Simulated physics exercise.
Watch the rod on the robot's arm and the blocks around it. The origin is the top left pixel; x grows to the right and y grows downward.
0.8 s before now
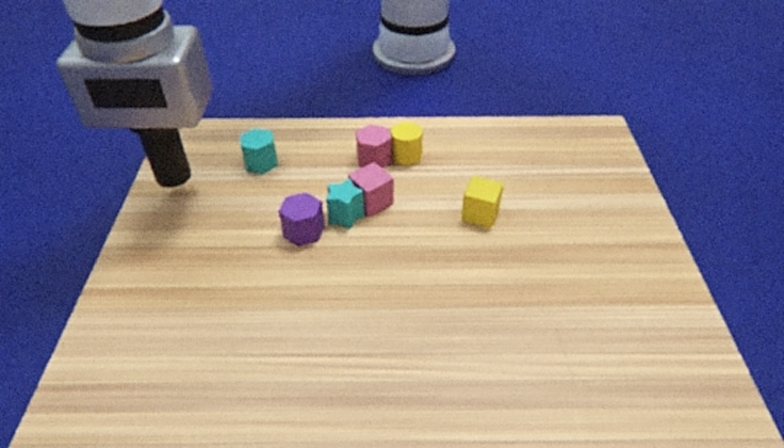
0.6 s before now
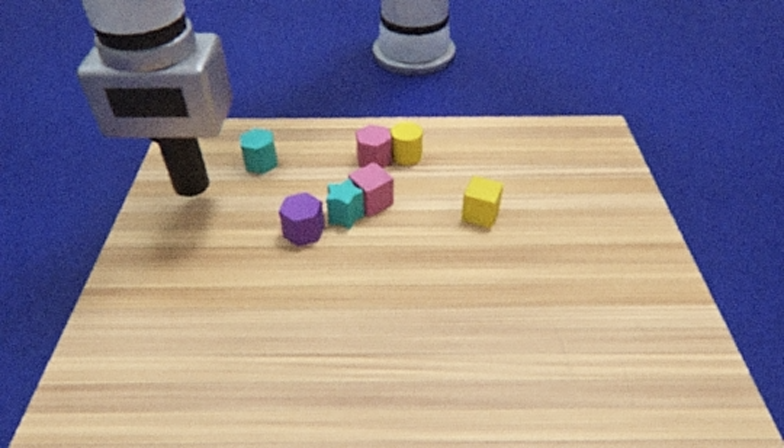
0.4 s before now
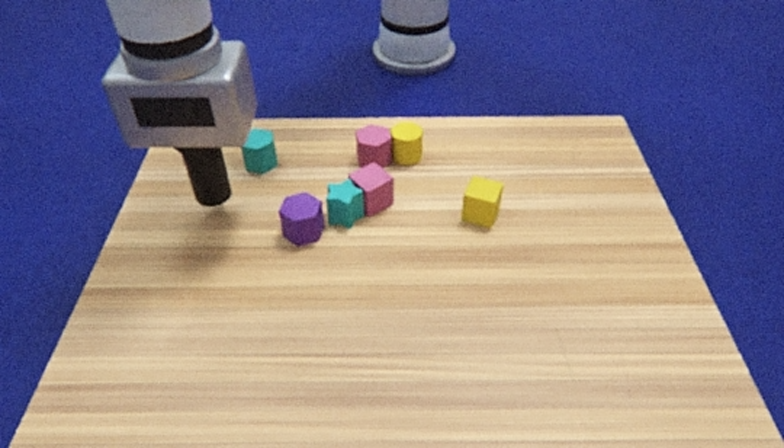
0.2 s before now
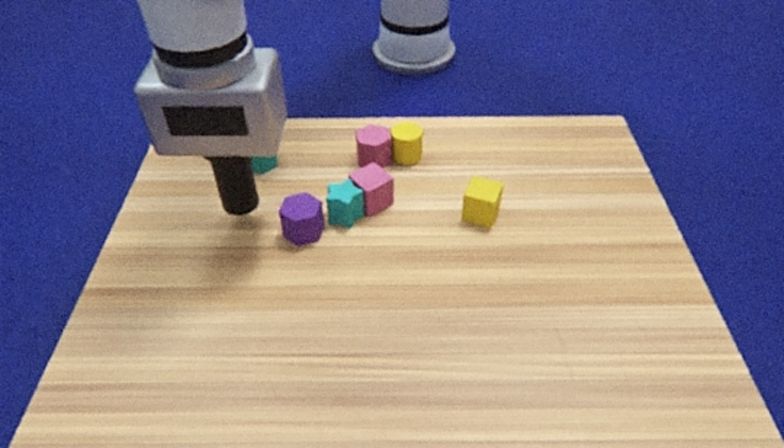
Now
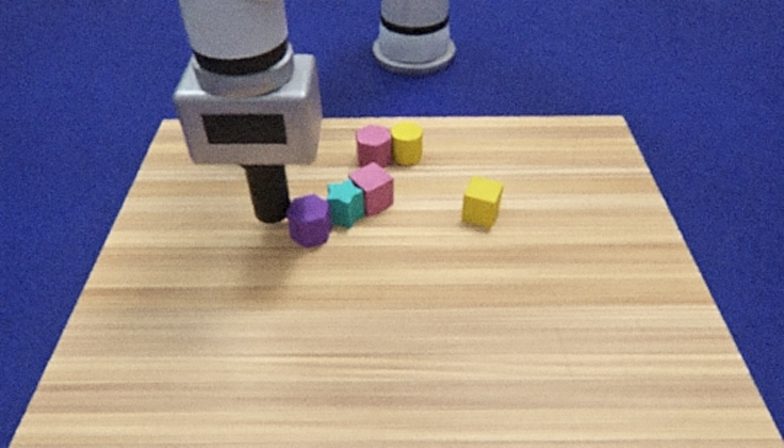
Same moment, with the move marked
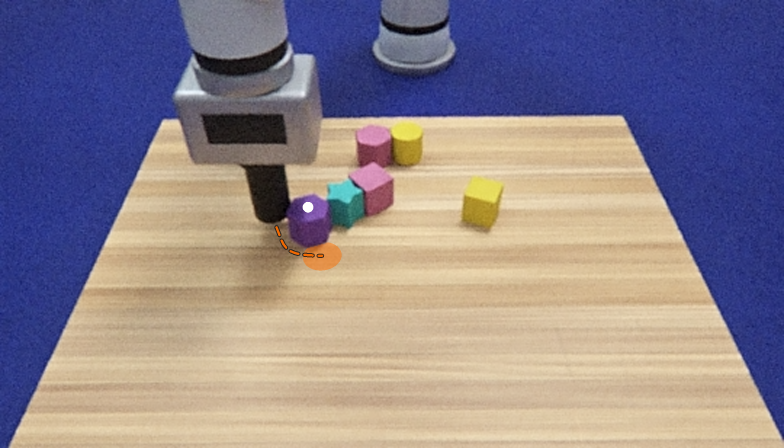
On a wooden board, a robot arm's rod moves right and nudges a purple block.
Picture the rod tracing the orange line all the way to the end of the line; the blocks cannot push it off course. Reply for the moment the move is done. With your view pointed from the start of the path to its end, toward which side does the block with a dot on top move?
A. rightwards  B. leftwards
B: Leftwards.
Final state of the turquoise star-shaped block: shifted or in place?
The block in question is displaced by the end.
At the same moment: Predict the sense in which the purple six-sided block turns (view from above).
Looking from above, the answer is counterclockwise.
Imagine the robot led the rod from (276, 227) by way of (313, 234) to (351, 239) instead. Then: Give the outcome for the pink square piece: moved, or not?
The result: It moves.
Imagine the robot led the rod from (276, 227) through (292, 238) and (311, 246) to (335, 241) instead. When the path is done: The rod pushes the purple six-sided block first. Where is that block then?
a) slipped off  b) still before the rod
b.
The drawn path runs from (276, 227) over (283, 243) and (298, 254) to (322, 256); the dot is on the purple six-sided block.
What follows on the original path. Halfway along, rod at (286, 234); purple six-sided block at (323, 214), turned 40° anticlockwise.
At the end, rod at (320, 240); purple six-sided block at (352, 211), turned 75° anticlockwise; turquoise star-shaped block at (353, 187); pink square piece at (377, 171).
